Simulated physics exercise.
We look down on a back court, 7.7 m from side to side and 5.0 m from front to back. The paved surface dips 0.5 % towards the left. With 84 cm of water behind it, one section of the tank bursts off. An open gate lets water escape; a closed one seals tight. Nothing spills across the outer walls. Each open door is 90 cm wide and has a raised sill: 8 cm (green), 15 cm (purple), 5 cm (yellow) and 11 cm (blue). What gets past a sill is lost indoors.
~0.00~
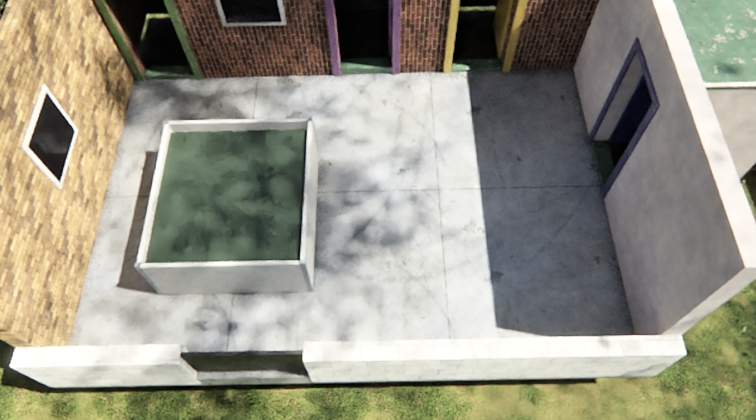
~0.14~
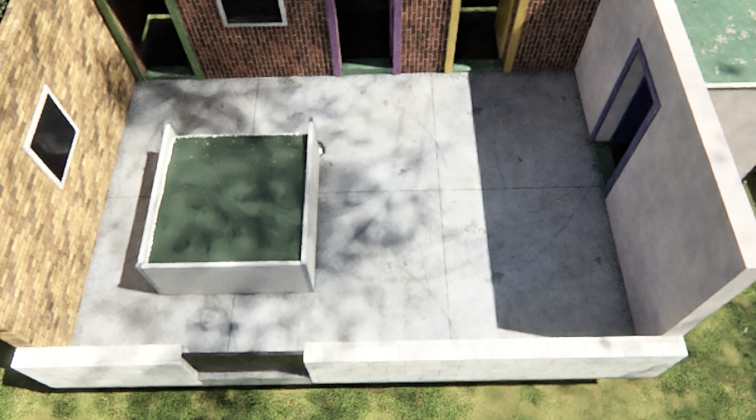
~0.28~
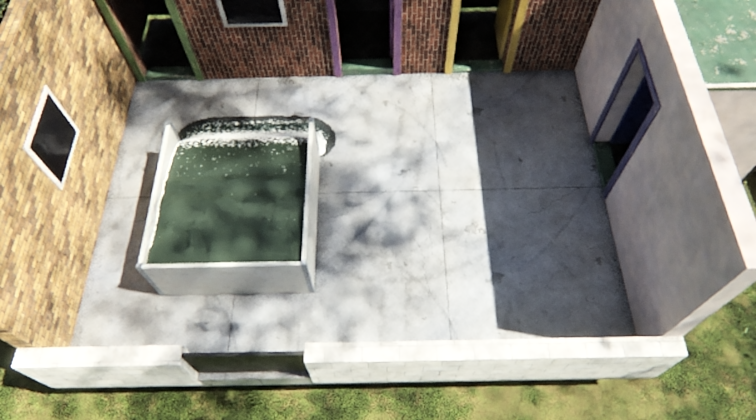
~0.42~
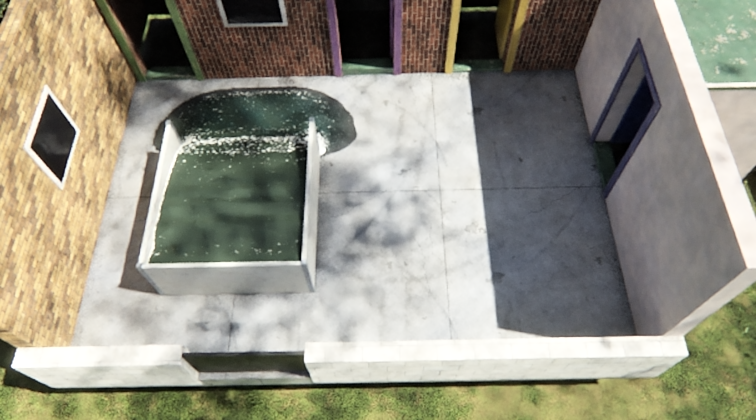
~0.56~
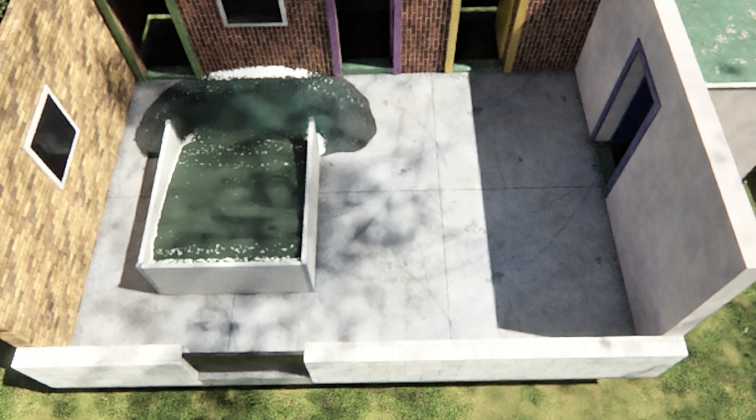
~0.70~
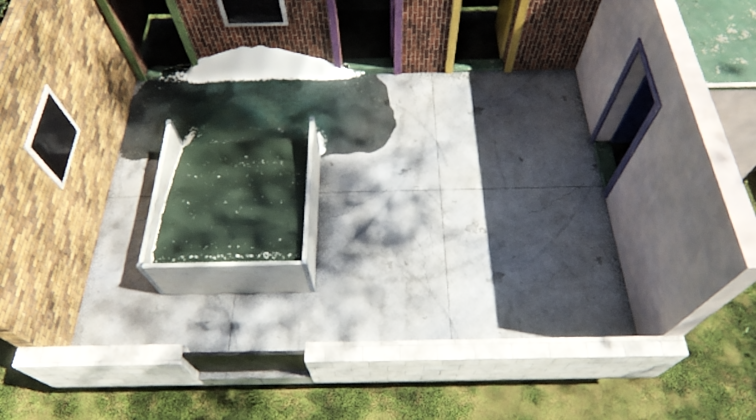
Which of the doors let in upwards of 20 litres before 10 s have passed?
Door by door: At the green door it passes the limit; at the purple door it passes the limit; at the yellow door it goes over the limit; at the blue door it exceeds the limit.
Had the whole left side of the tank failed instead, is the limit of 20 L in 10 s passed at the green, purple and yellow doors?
Then: Green past it, purple under, yellow past it.
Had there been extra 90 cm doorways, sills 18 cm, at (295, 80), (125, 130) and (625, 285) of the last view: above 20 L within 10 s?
In that order: Over, over, not over.
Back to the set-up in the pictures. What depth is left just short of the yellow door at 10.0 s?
Roughly 10.5 cm deep.
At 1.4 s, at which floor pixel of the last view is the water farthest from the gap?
Near (478, 77).
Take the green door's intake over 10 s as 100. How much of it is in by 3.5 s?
About 70 per cent.
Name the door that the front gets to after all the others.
It is the blue one.
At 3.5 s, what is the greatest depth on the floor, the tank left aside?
About 32 cm.
After 1.4 s water covers 25 % of the floor and is deepest (60 cm) near (260, 83); green door 27 cm at the sill, 50 L in, purple door 26 cm at the sill, 8 L in, yellow door 2 cm at the sill, 0 L in, blue door not reached.
After 2.2 s water covers 40 % of the floor and is deepest (52 cm) near (145, 93); green door 33 cm at the sill, 187 L in, purple door 24 cm at the sill, 41 L in, yellow door 9 cm at the sill, 1 L in, blue door not reached.
After 3.5 s water covers 65 % of the floor and is deepest (32 cm) near (122, 362); green door 28 cm at the sill, 399 L in, purple door 16 cm at the sill, 64 L in, yellow door 8 cm at the sill, 8 L in, blue door 20 cm at the sill, 13 L in.
After 6.0 s water covers 90 % of the floor and is deepest (22 cm) near (390, 331); green door 13 cm at the sill, 543 L in, purple door 8 cm at the sill, 65 L in, yellow door 7 cm at the sill, 15 L in, blue door 12 cm at the sill, 49 L in.
After 10.0 s water covers 100 % of the floor and is deepest (18 cm) near (364, 80); green door 7 cm at the sill, 558 L in, purple door 17 cm at the sill, 66 L in, yellow door 10 cm at the sill, 46 L in, blue door 10 cm at the sill, 50 L in.
